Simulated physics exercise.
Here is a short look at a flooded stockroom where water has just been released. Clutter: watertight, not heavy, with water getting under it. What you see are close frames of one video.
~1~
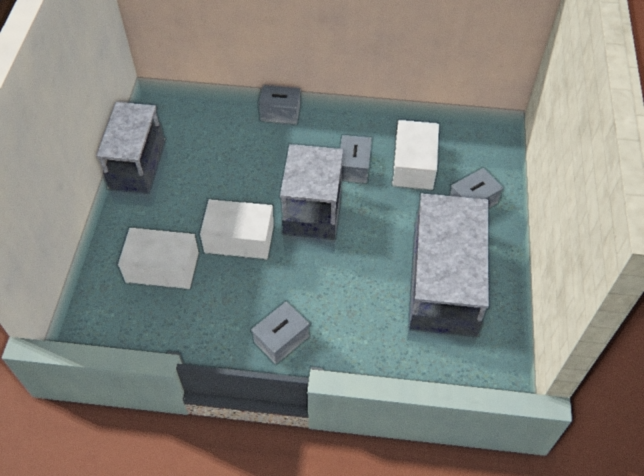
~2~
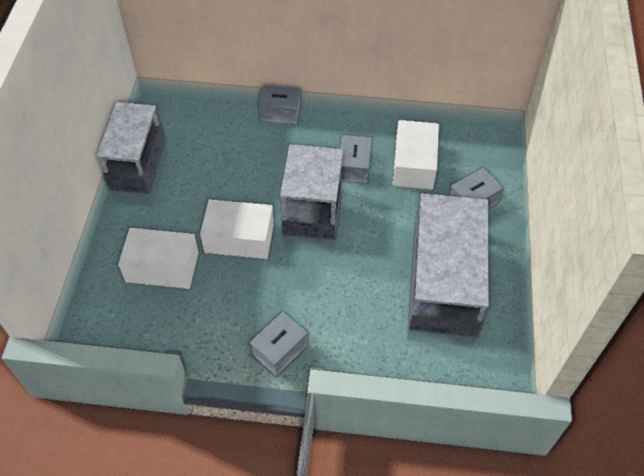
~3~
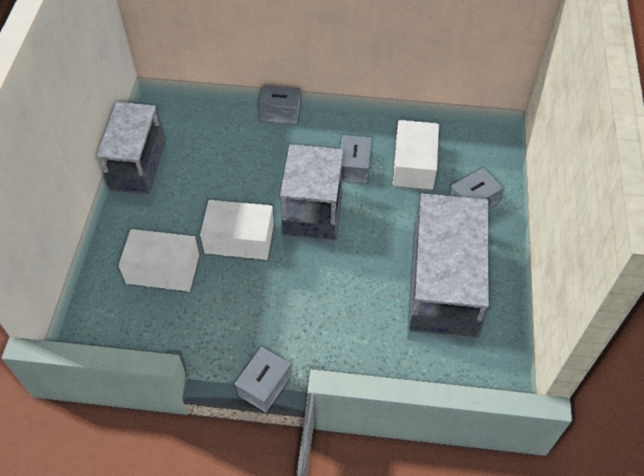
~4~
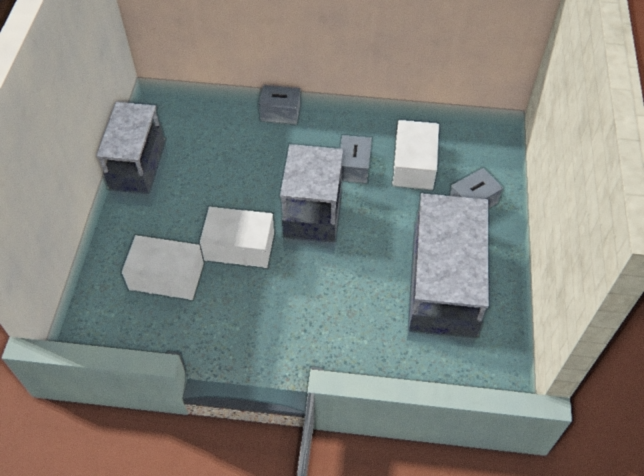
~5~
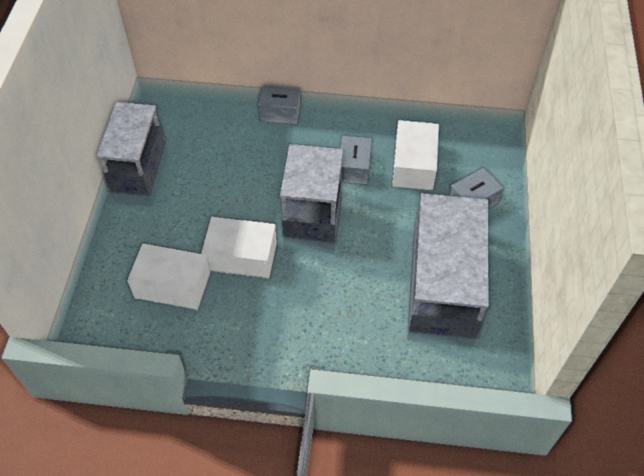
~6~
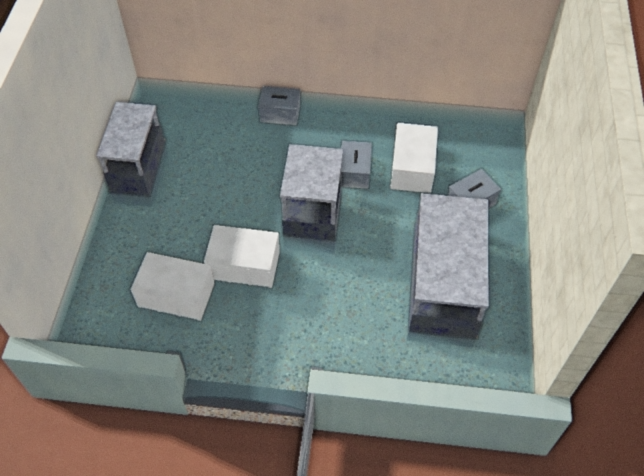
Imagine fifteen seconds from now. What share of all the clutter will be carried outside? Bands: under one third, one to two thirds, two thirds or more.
The likely share is a third through two thirds.
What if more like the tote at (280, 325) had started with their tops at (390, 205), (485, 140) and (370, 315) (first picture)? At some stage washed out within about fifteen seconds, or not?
Outcome for each, listed in order: Leaves, does not leave, leaves.
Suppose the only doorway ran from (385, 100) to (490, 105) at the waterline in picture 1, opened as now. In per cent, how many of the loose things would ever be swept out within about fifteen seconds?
About 60 per cent.
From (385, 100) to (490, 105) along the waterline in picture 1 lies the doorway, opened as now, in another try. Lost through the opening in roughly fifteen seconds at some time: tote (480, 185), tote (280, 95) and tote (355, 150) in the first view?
My answer, each in turn: Lost, lost, lost.
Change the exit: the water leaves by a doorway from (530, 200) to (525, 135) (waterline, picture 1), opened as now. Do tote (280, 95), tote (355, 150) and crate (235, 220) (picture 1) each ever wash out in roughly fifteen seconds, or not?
In sequence: Escapes, escapes, remains.
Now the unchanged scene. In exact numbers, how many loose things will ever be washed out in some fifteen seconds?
The total here is 3.
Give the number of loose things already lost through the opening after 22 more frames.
By my count it is 3.
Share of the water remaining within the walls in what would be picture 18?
Close to 68 per cent.
A moment on, 1 of 7 are out; 6 afloat.
Next, 3 of 7 are out; 4 afloat.
Later, 3 of 7 are out; 4 afloat.
In the end, 3 of 7 are out; 4 afloat.
